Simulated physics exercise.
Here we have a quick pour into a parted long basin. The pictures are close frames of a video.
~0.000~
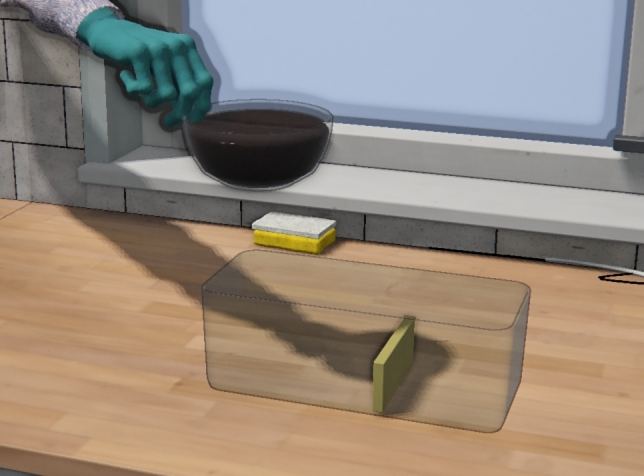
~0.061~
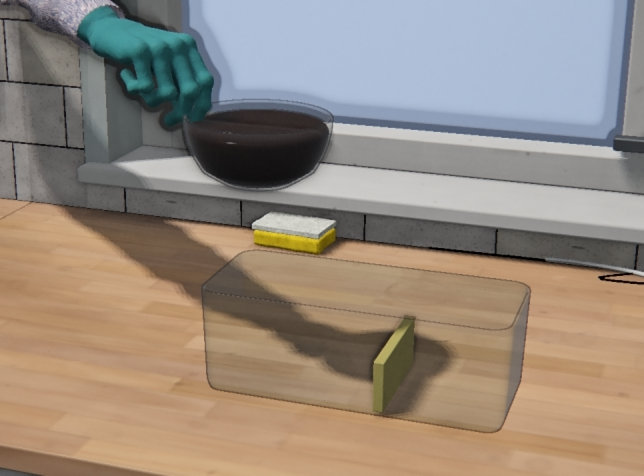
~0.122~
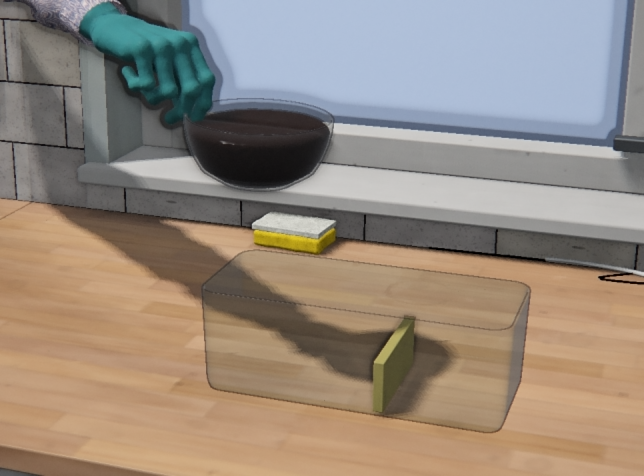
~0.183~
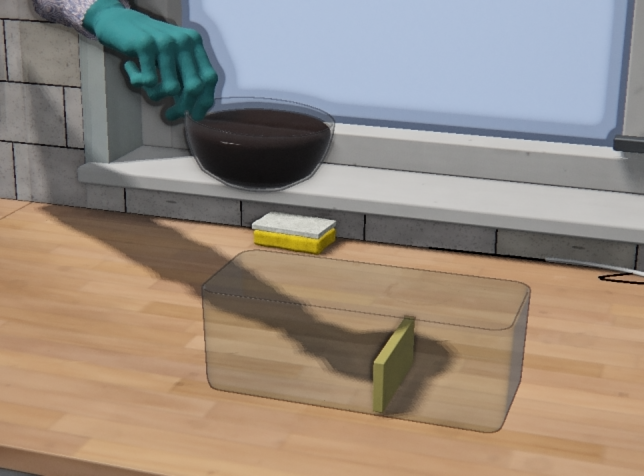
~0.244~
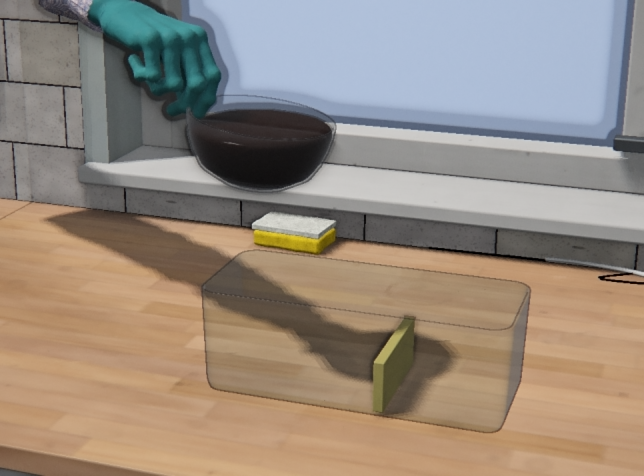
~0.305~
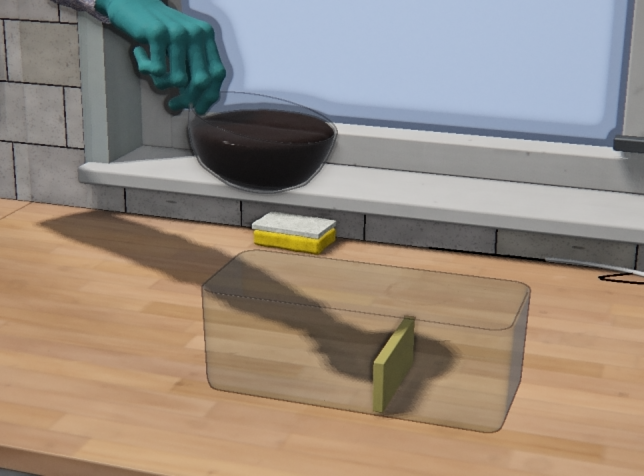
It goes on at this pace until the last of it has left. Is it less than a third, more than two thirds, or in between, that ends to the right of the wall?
In the end between a third and two thirds is right of the wall.
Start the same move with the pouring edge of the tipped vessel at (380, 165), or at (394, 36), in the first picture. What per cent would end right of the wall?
In turn 80 and 90 in a hundred.
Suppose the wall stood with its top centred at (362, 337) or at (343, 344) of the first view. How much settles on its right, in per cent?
Near 75 % and 85 %.
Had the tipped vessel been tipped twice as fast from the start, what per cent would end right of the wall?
Close to 25 per cent.
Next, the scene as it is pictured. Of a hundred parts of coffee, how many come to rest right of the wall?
Near 45 %.
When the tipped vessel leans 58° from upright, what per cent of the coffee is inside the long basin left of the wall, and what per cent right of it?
Near 10 on the left, 10 on the right.
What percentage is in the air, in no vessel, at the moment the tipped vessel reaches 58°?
Near 30 %.
By 0.77 s the tilt is 58° and 47 per cent is still to pour, 10 is left of the wall and 12 right of it.
By 1.11 s the tilt is 88° and 6 per cent is still to pour, 44 is left of the wall and 42 right of it.
By 1.47 s the tilt is 96° and 0 per cent is still to pour, 57 is left of the wall and 42 right of it.
By 1.86 s the tilt is 96° and 0 per cent is still to pour, 57 is left of the wall and 43 right of it.
At rest 57 per cent lies left of the wall, 42 right of it and 1 outside.
